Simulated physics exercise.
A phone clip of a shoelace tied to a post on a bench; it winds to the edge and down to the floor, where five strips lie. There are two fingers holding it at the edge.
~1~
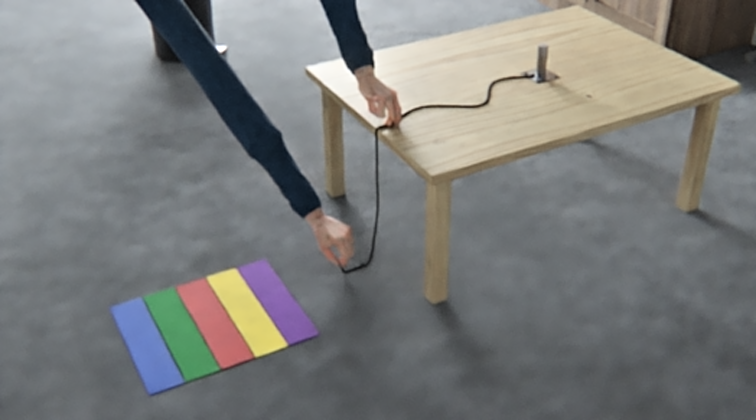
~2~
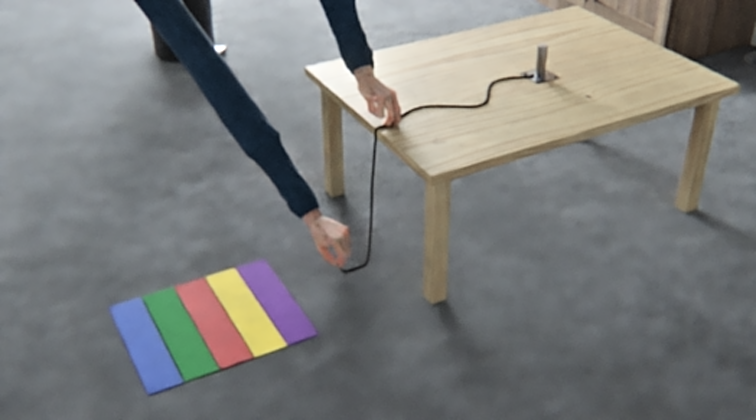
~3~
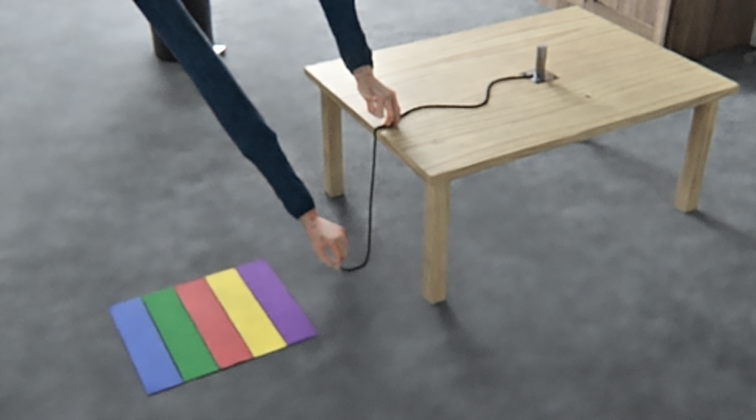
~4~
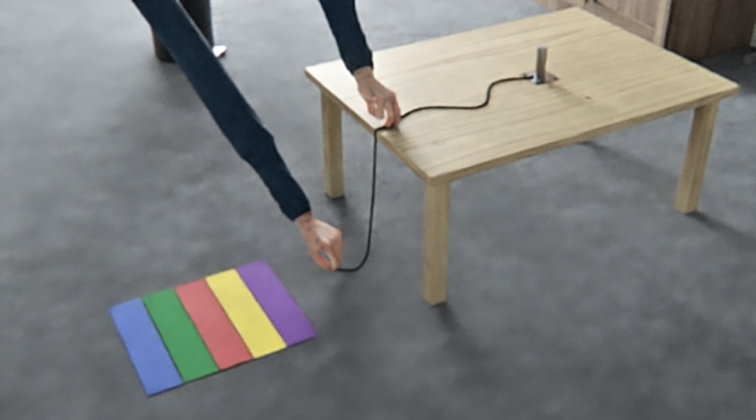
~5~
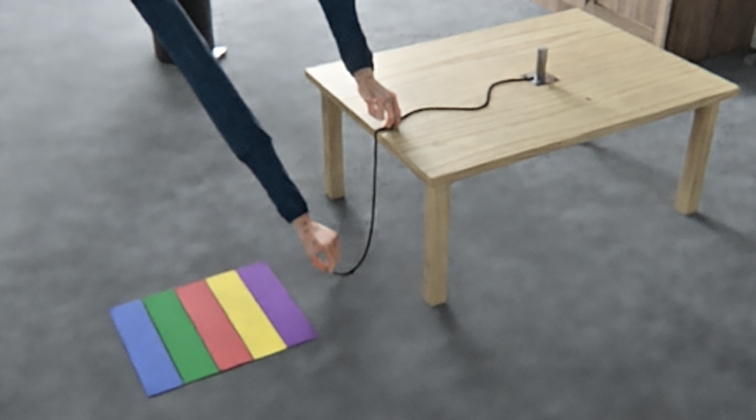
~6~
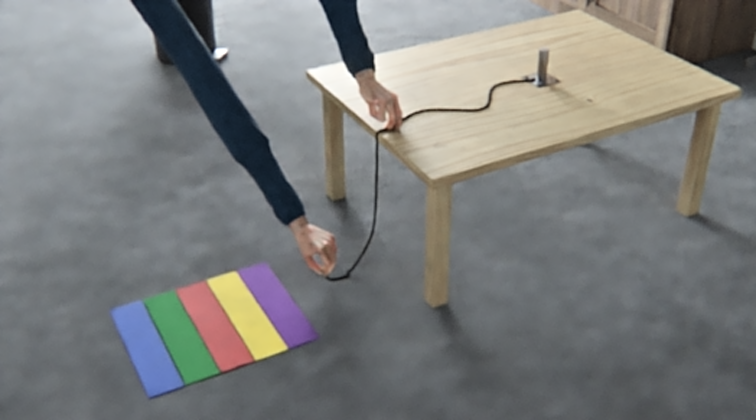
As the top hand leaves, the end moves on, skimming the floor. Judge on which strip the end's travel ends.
Its travel ends on the red strip.
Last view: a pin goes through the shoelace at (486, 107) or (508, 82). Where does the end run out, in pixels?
The two answers, in sequence: (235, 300) and (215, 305).
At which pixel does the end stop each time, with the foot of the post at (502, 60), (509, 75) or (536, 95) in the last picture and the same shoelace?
First try about (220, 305), second about (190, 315), third about (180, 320).
Soon after, end near (261, 292); over purple.
Then, end near (231, 302); over yellow.
At full stretch, end near (212, 308); over red. The red one.
